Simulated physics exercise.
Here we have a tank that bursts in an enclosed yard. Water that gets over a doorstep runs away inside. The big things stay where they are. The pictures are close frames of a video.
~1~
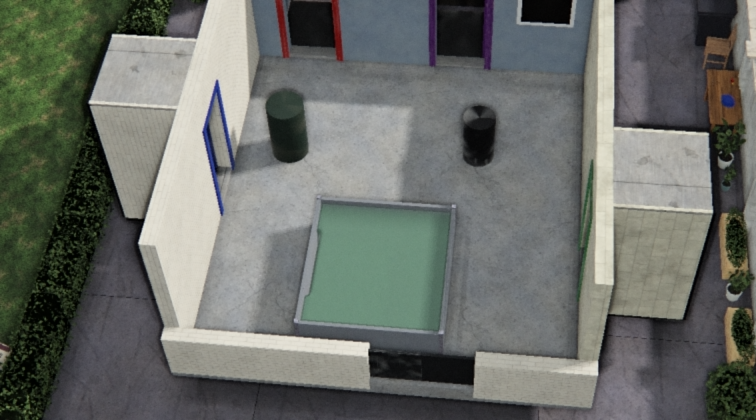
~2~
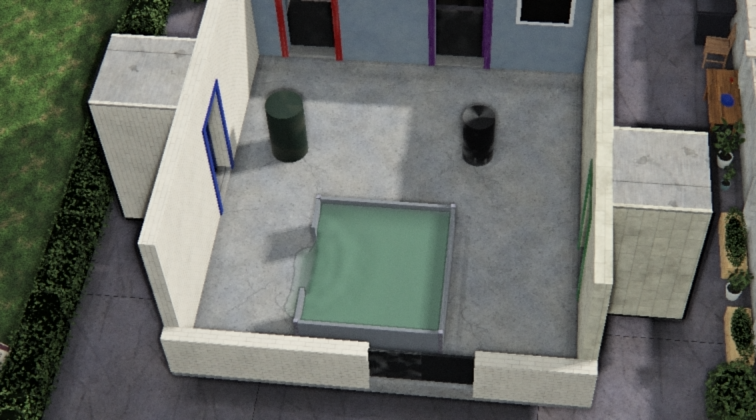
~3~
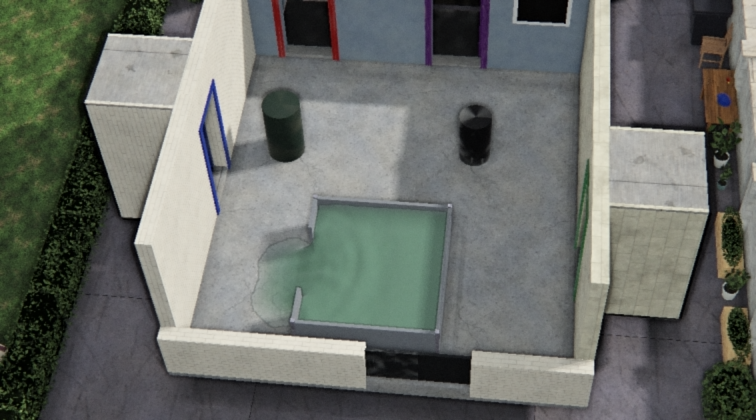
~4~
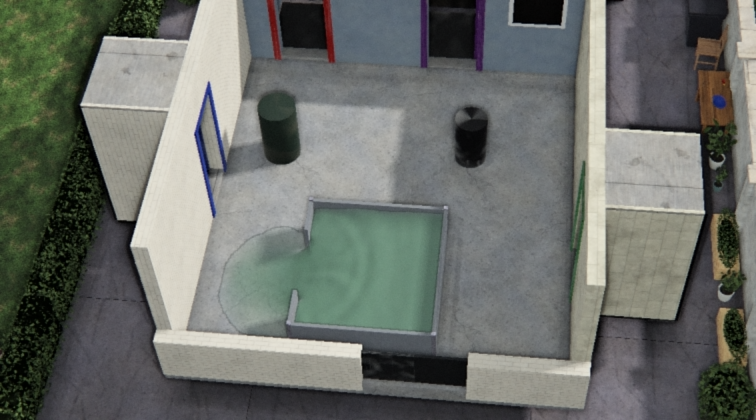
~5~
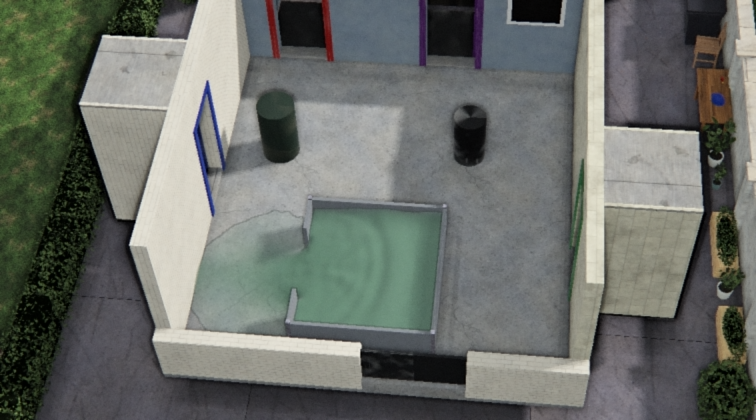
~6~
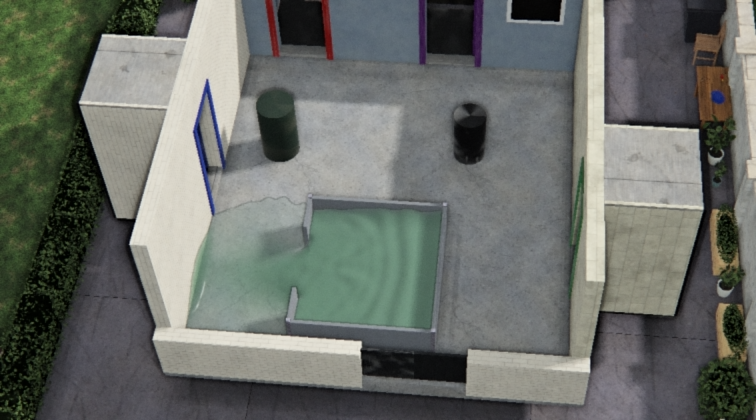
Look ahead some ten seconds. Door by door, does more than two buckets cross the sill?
The green door admits no more than that; the blue door lets in a lot; the purple door admits no more than that; the red door lets in a lot.
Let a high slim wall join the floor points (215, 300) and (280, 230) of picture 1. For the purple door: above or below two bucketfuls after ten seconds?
Then: Purple takes more.
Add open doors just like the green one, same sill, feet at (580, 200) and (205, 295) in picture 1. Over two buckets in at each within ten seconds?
In that order: Lets less in, is over.
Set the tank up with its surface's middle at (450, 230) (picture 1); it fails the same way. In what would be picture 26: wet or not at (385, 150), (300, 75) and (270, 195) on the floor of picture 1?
As listed: Dry, wet, flooded.
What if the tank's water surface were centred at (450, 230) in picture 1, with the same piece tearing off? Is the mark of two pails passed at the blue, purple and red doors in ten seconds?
One by one: The blue one passes that mark; the purple one keeps below it; the red one lets more in.
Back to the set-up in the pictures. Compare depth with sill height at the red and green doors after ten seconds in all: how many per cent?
Near 170 and 30 in a hundred.
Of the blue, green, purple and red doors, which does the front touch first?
That is the door marked blue.
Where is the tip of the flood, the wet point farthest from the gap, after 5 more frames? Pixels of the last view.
Around (228, 151).
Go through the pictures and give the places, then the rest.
The first frame shows the open tank at (378, 266) is whole and still.
In the second frame, water pours out at (312, 276) and has run to (295, 315).
In the third frame, water pours out at (309, 276) and has run to (259, 309).
In the fourth frame, the front is at (225, 297), out from the gap at (305, 279).
In the fifth frame, the front is at (193, 299), out from the gap at (304, 277).
In the sixth frame, the front is at a hidden place, out from the gap at (304, 275).
A moment on, water covers 15 % of the floor; the green door not reached, the blue door wet at the sill, nothing in, the purple door not reached, the red door not reached.
Next, water covers 25 % of the floor; the green door not reached, the blue door under two buckets in, the purple door not reached, the red door not reached.
Then, water covers 45 % of the floor; the green door not reached, the blue door over two buckets in, the purple door not reached, the red door under two buckets in.
Later, water covers 85 % of the floor; the green door wet at the sill, nothing in, the blue door over two buckets in, the purple door wet at the sill, nothing in, the red door far over two buckets in.
In the end, water covers 100 % of the floor; the green door wet at the sill, nothing in, the blue door over two buckets in, the purple door wet at the sill, nothing in, the red door far over two buckets in.
